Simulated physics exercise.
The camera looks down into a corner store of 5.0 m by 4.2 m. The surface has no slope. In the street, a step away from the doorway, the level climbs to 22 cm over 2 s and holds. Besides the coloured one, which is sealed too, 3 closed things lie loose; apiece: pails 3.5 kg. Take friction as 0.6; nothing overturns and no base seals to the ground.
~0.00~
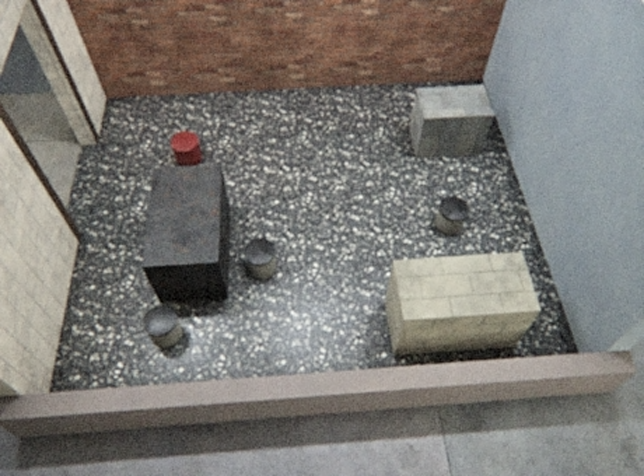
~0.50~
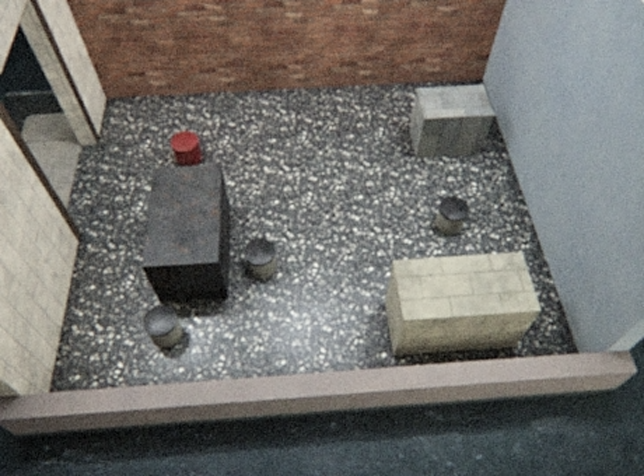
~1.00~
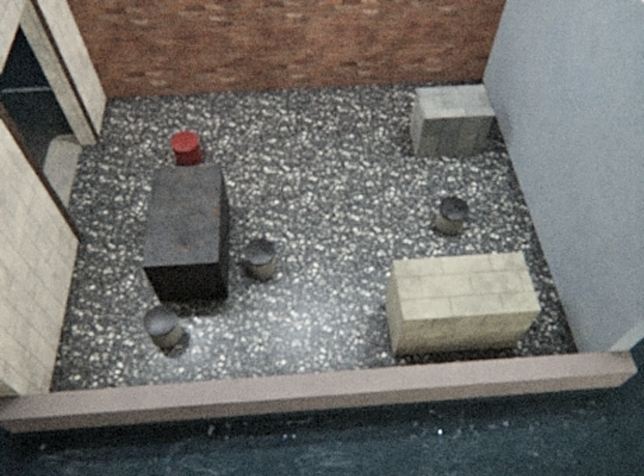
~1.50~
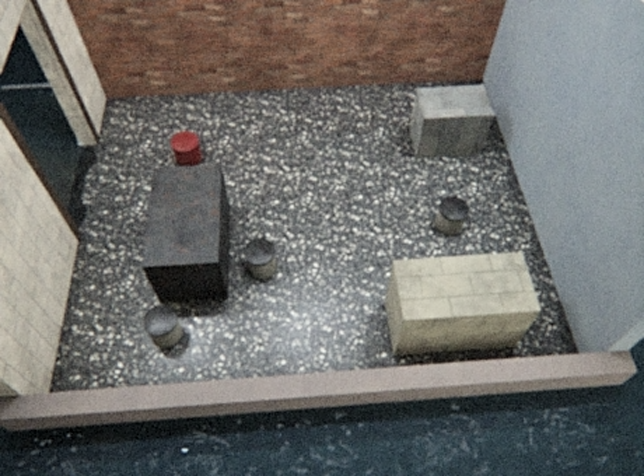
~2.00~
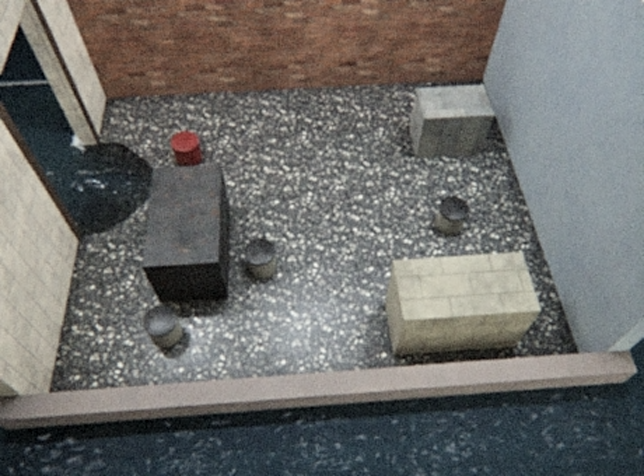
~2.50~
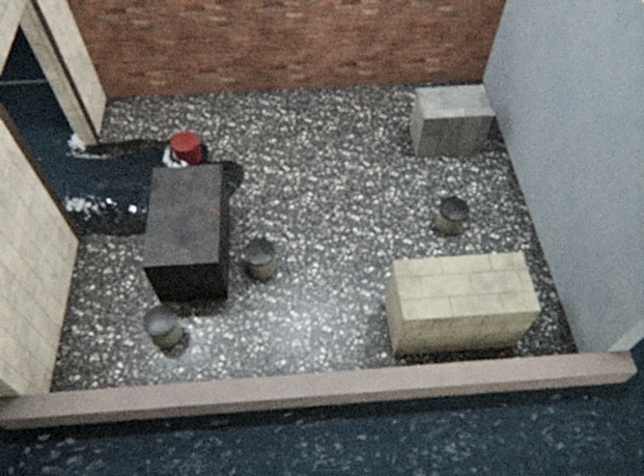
A small corner store with a speckled floor, a brick back wall and a doorway at left is seen from above by a still camera. A red pail sits behind a dark block at left, with three grey containers scattered about and two paler blocks at right. Dark water covers the street outside, then enters through the doorway and spreads around the pail and behind the dark block, shifting nothing.
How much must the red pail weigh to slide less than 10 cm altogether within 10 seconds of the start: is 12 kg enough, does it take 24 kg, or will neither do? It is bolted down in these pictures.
Verdict: Only the larger load is enough.
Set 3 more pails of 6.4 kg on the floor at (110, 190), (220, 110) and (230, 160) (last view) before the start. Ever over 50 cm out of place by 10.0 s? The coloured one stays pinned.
In that order: Past it, over, under.
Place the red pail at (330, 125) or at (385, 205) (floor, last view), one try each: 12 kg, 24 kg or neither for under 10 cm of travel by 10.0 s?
In that order: Either load holds; the smaller is enough.
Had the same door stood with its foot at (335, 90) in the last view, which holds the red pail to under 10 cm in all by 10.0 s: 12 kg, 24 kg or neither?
In that case the smaller load will do.
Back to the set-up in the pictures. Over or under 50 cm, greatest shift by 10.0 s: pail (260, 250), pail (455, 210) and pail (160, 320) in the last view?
In turn: Under, over, less.
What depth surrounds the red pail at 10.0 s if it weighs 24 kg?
Roughly 9 cm.
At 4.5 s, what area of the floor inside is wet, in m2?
About 13 m2.
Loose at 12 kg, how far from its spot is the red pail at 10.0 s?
About 80 cm.
After 3.5 s the red pail would be 34 cm from its start with 12 kg and 0 cm from its start with 24 kg; 8 cm of water round it then.
After 4.5 s the red pail would be 55 cm from its start with 12 kg and 0 cm from its start with 24 kg; 7 cm of water round it then.
After 7.0 s the red pail would be 56 cm from its start with 12 kg and 0 cm from its start with 24 kg; 8 cm of water round it then.
After 10.0 s the red pail would be 89 cm from its start with 12 kg and 0 cm from its start with 24 kg; 9 cm of water round it then.
